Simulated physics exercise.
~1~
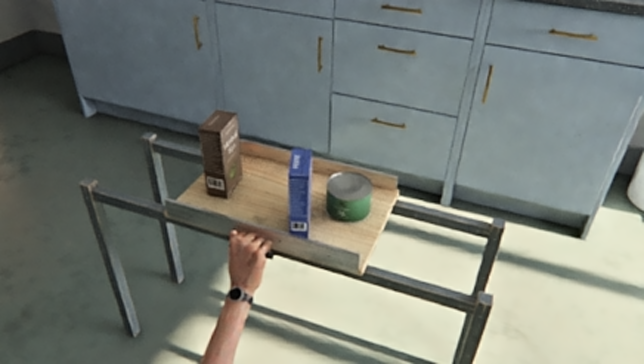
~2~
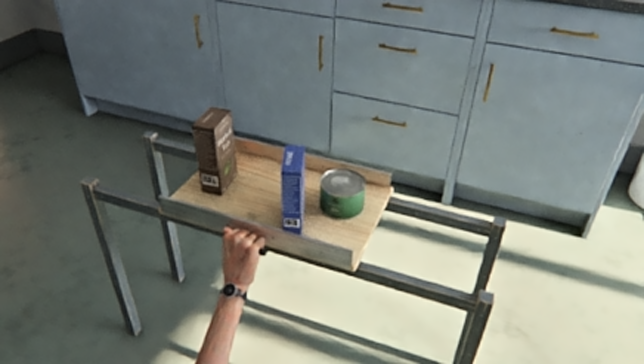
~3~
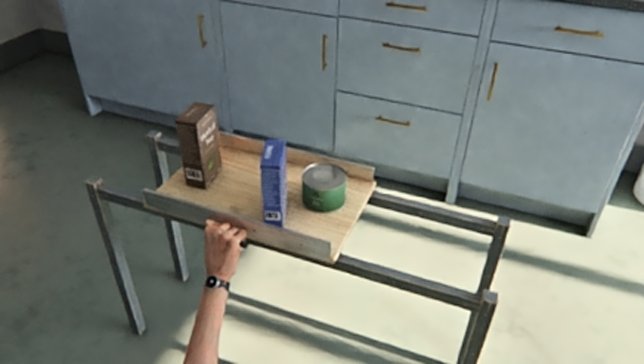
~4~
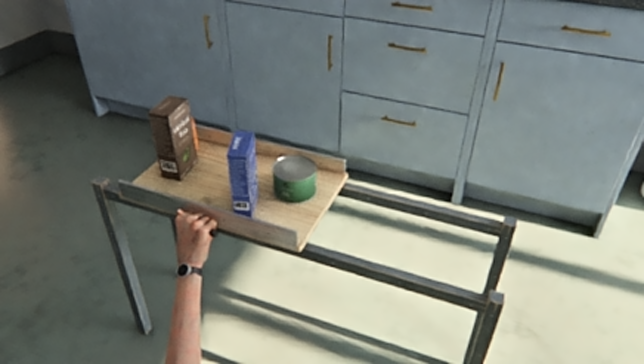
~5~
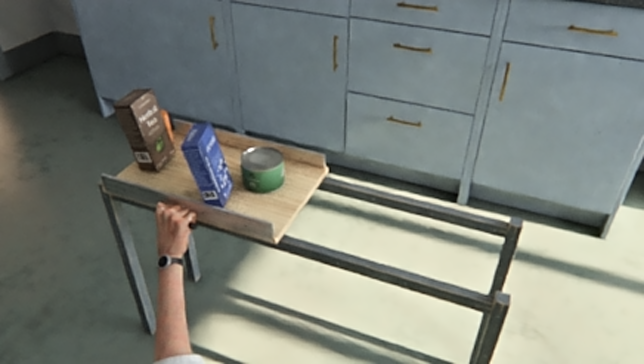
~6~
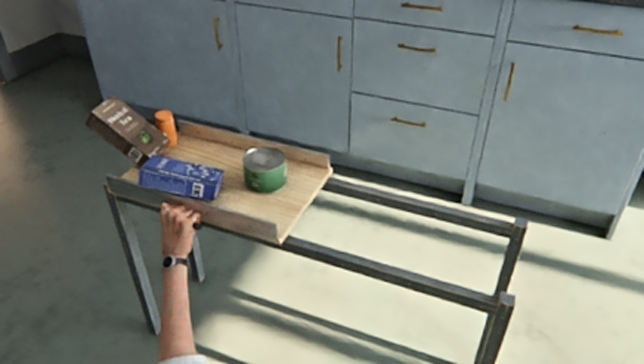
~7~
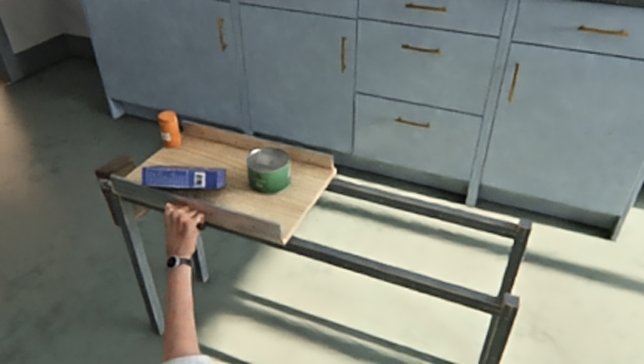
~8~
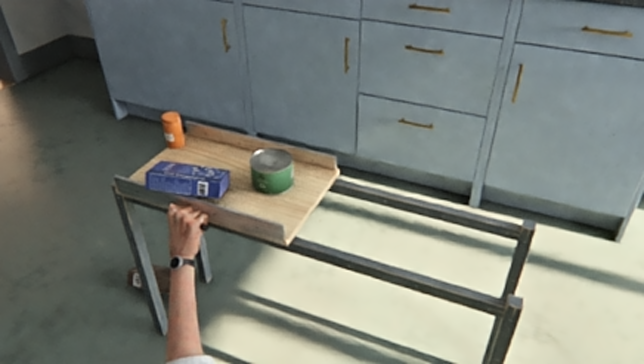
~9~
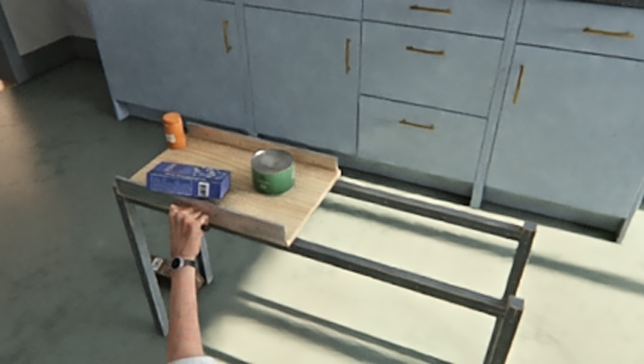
In a kitchen, a hand slides a tray left, toppling two packets, one falling off.
